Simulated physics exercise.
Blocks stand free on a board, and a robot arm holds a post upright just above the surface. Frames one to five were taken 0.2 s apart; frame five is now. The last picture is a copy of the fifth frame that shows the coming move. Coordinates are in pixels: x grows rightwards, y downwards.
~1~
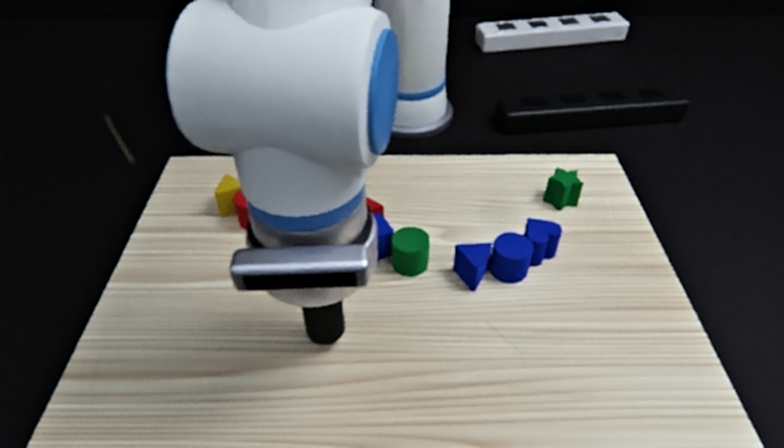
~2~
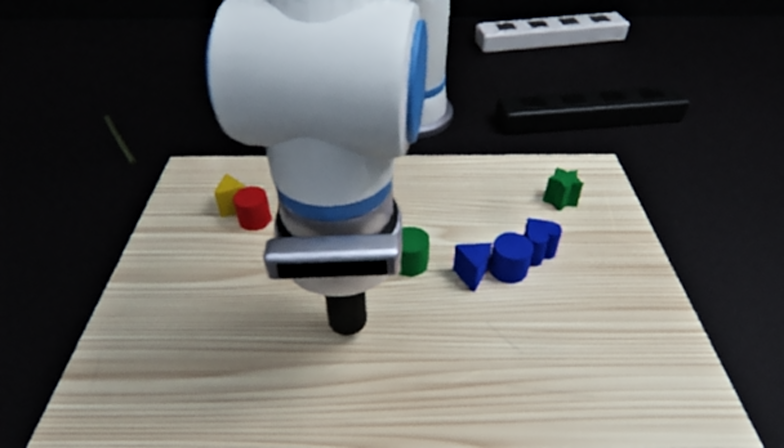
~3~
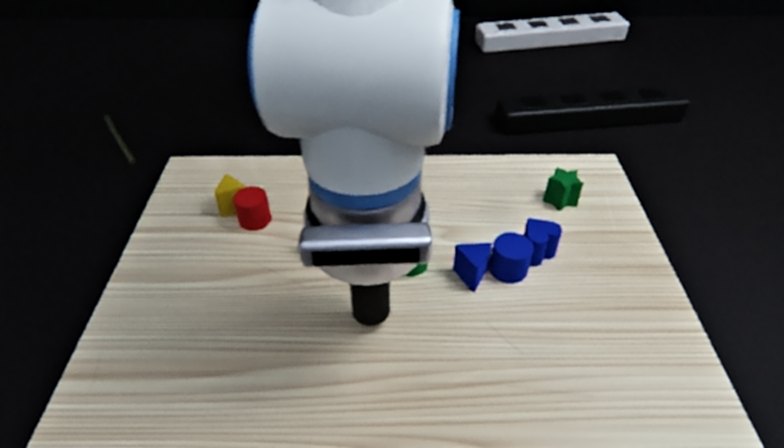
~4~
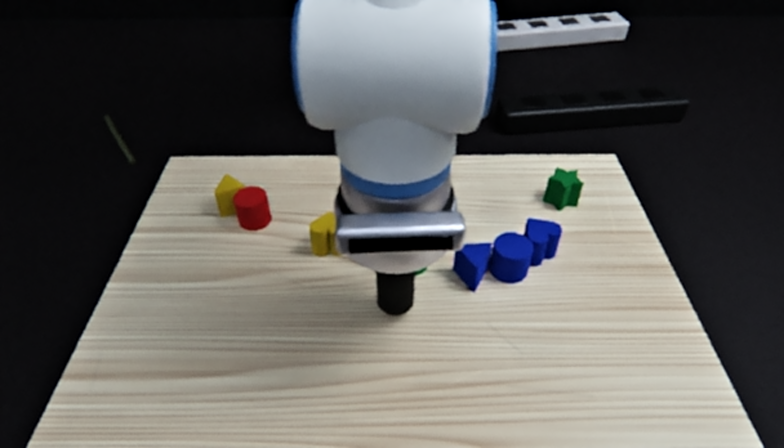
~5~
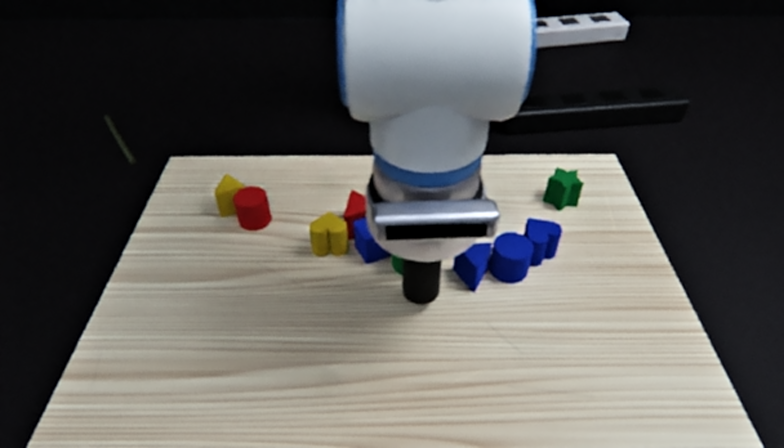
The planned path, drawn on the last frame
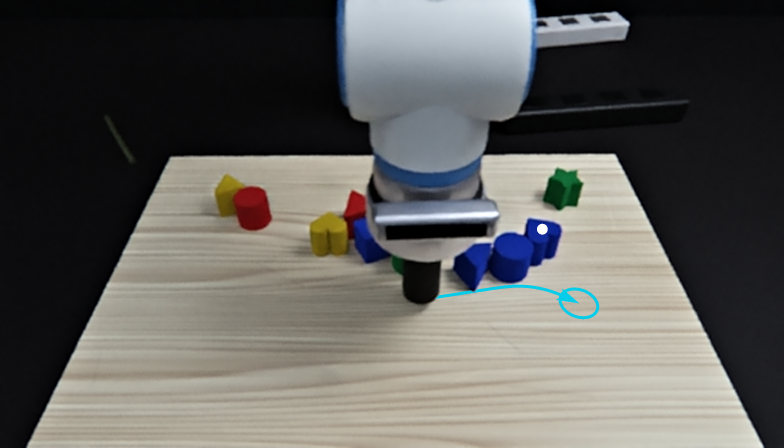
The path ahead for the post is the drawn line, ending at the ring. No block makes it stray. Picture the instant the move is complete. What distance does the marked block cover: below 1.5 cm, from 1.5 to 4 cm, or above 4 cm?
Of the three bands, it's 1.5 to 4 cm.
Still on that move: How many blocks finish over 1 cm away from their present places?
Expect three or more.
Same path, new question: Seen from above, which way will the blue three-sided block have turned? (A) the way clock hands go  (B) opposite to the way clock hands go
The one that fits is B, opposite to the way clock hands go.
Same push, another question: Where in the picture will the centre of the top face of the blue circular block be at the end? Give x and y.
The point I'd pick in the picture is (532, 235).
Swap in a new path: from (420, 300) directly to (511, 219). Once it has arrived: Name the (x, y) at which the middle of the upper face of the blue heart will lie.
It is going to be at (569, 230).
Drawn move, from (420, 300) via (473, 292) and (525, 286), ending at (579, 303); the dot is on the blue heart.
On the path given first. One third of the way, post (475, 283); blue three-sided block (484, 246), turned 45° anticlockwise.
Two thirds of the way, post (528, 277); blue three-sided block (484, 240), turned 60° anticlockwise; blue circular block (532, 235); blue heart (558, 223), turned 30° anticlockwise.
At the end, post (582, 294); green circular block still; blue three-sided block (484, 240), turned 60° anticlockwise; blue circular block (532, 235); blue heart (558, 223), turned 30° anticlockwise.
